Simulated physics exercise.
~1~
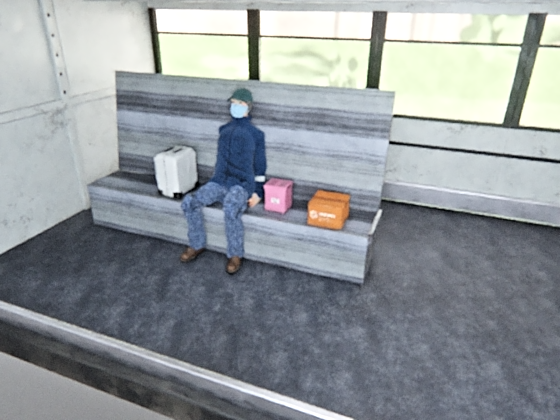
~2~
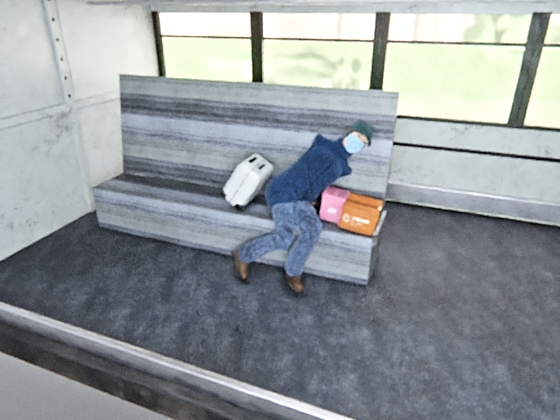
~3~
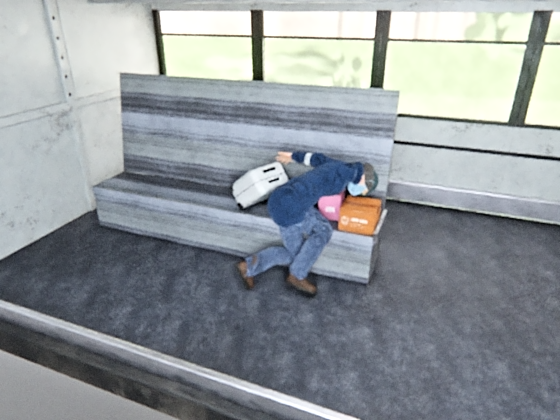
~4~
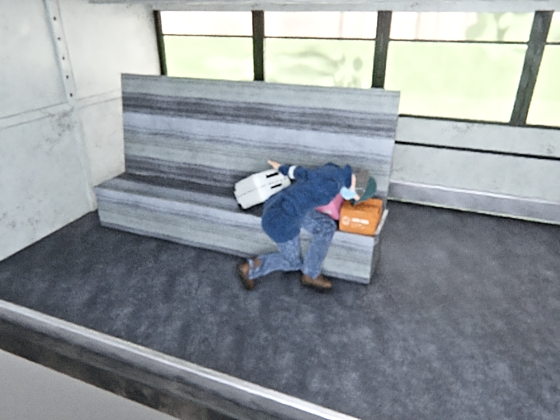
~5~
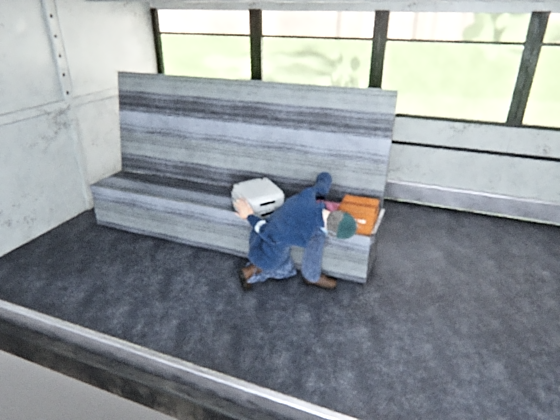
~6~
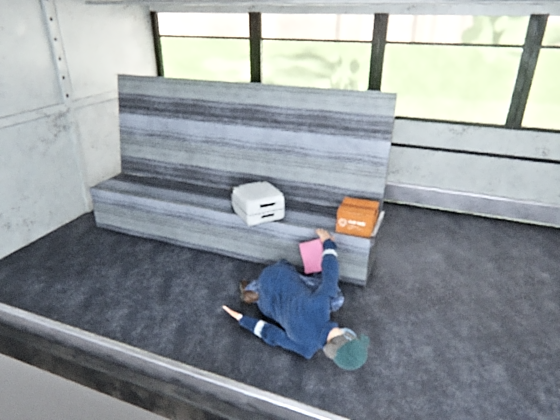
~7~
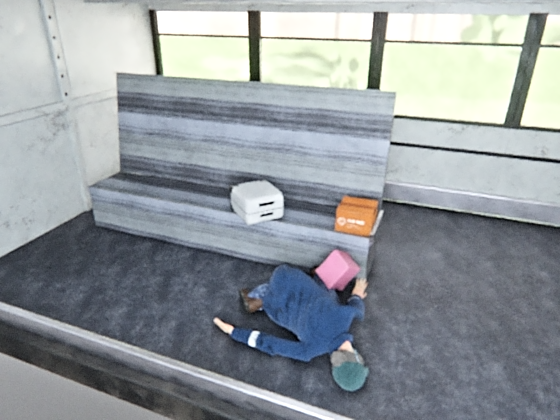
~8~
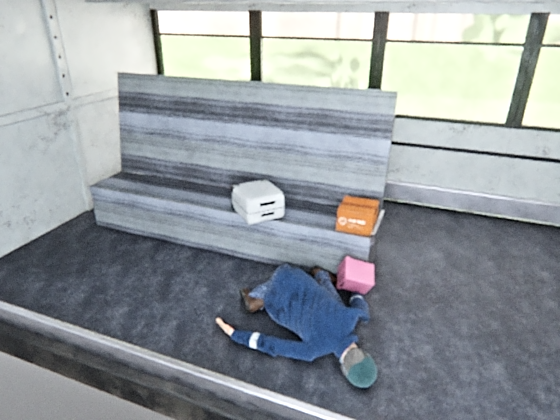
A limp figure in a dark blue jacket, green cap and face mask sits on a grey striped bench between a white case and a pink tub, with an orange carton farther right. The figure lurches right, and all the luggage shifts that way, the white case leaning. The body folds over the pink tub, then slumps forward off the seat as the case tips onto its side. The sleeper drops to the floor, and the tub tumbles down after. The person ends sprawled beside the fallen tub, while the case and carton remain on the bench.
